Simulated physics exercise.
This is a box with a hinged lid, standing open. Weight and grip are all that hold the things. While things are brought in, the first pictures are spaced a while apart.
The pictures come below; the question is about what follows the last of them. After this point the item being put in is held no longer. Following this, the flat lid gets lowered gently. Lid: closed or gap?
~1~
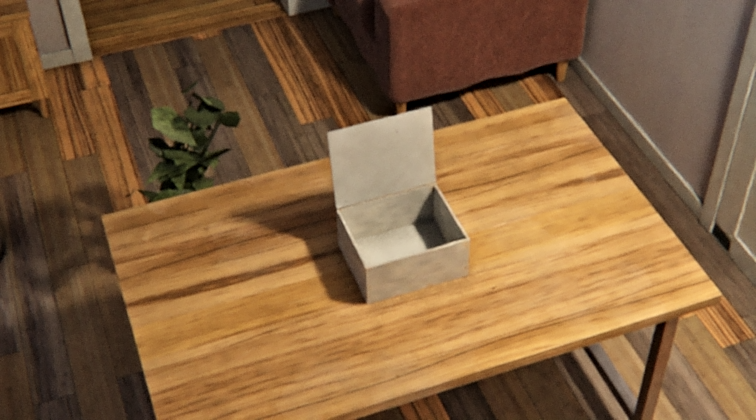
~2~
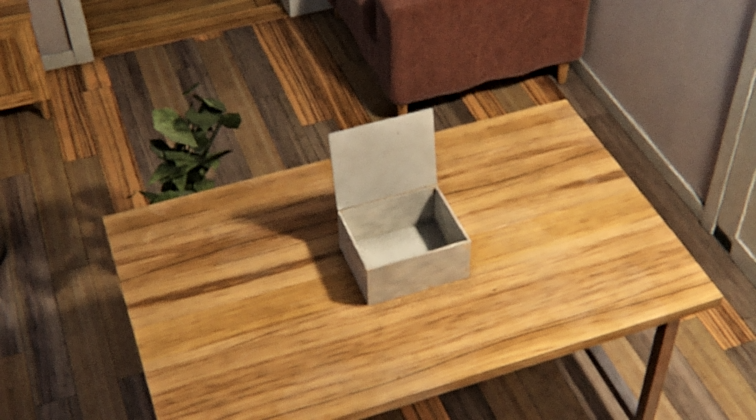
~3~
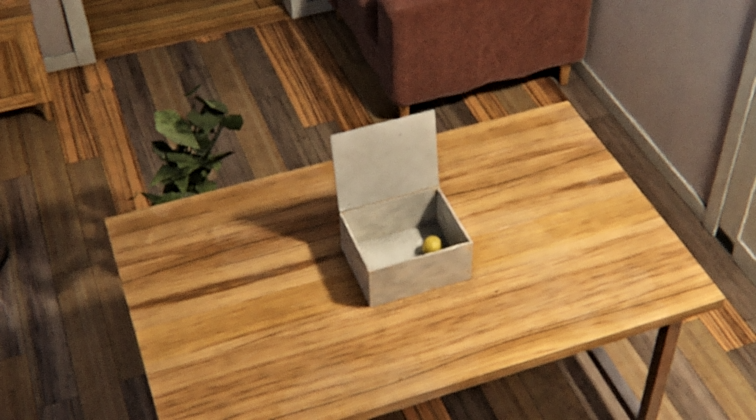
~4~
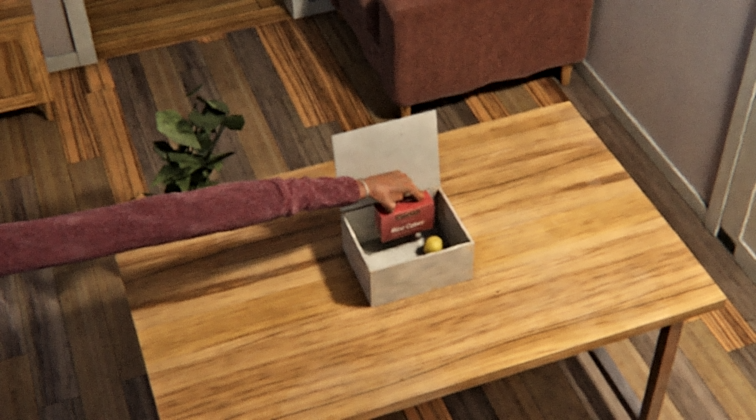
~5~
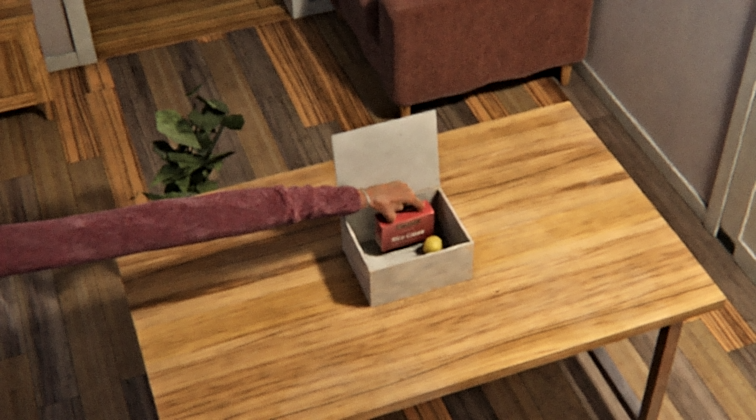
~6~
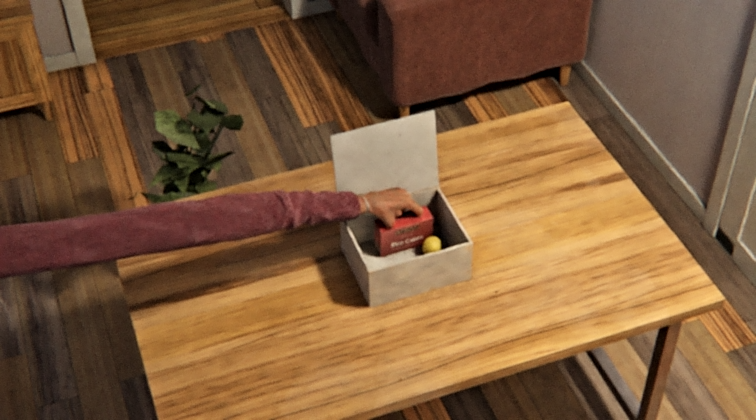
My guess is the lid comes to rest fully.
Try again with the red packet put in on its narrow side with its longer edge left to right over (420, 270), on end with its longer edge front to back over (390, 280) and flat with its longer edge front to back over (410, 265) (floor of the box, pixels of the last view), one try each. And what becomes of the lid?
On the first go it comes down fully, on the second it can't shut, and on the third it comes down fully.
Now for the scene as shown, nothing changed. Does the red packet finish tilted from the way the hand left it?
It stays as placed.
Then, 1.40 s past the last view, lid 73° above the rim.
Then, 1.90 s past the last view, lid 28° above the rim.
Finally, lid shut; both still in place. Final places as the last picture's camera would see them, red packet near (404, 232).
